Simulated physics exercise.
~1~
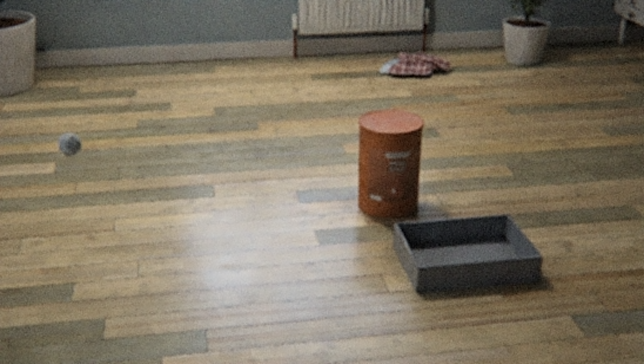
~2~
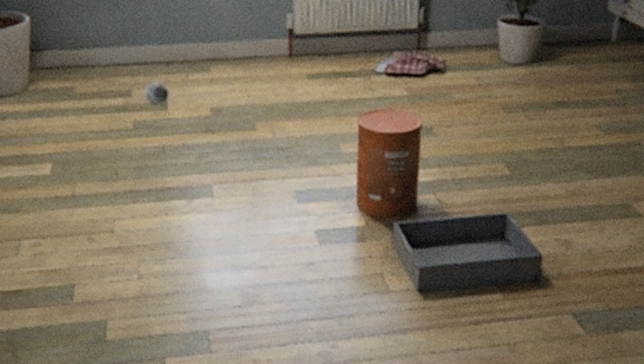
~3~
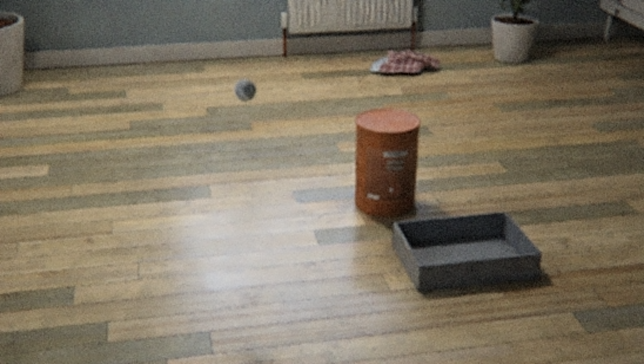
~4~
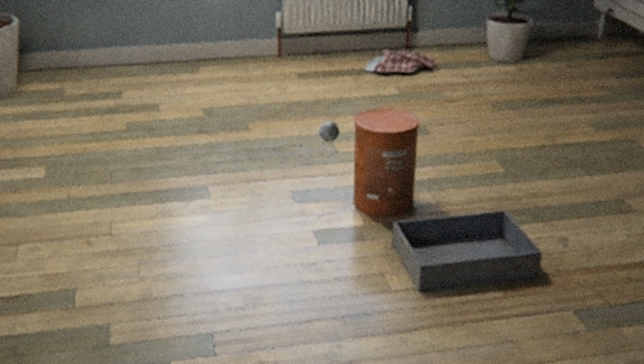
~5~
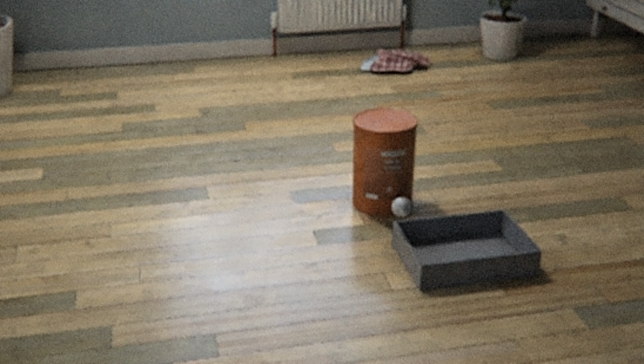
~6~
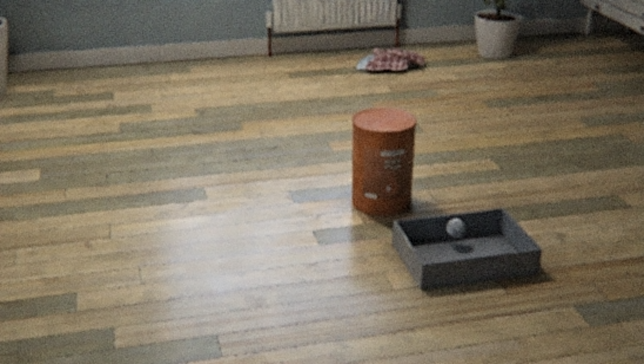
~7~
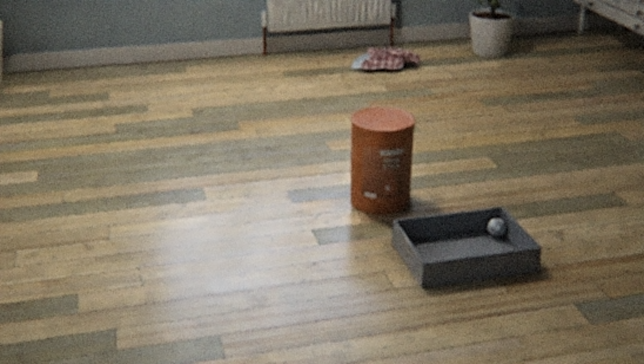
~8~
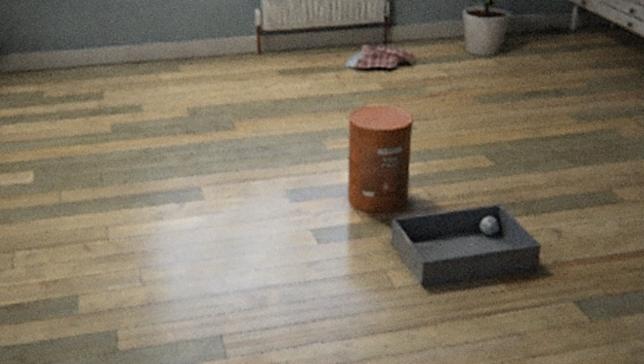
A small pale ball flies in from the left of a dim room, rising as it travels right above the wooden floor. It reaches the top of its arc and drops toward an orange pail and an open grey box. The ball passes in front of the pail, which stays in its place, and carries on into the box. Inside, it moves across to the right-hand end, then shifts slightly back to the left. It ends inside the box, near the far right corner, with the pail still upright behind.
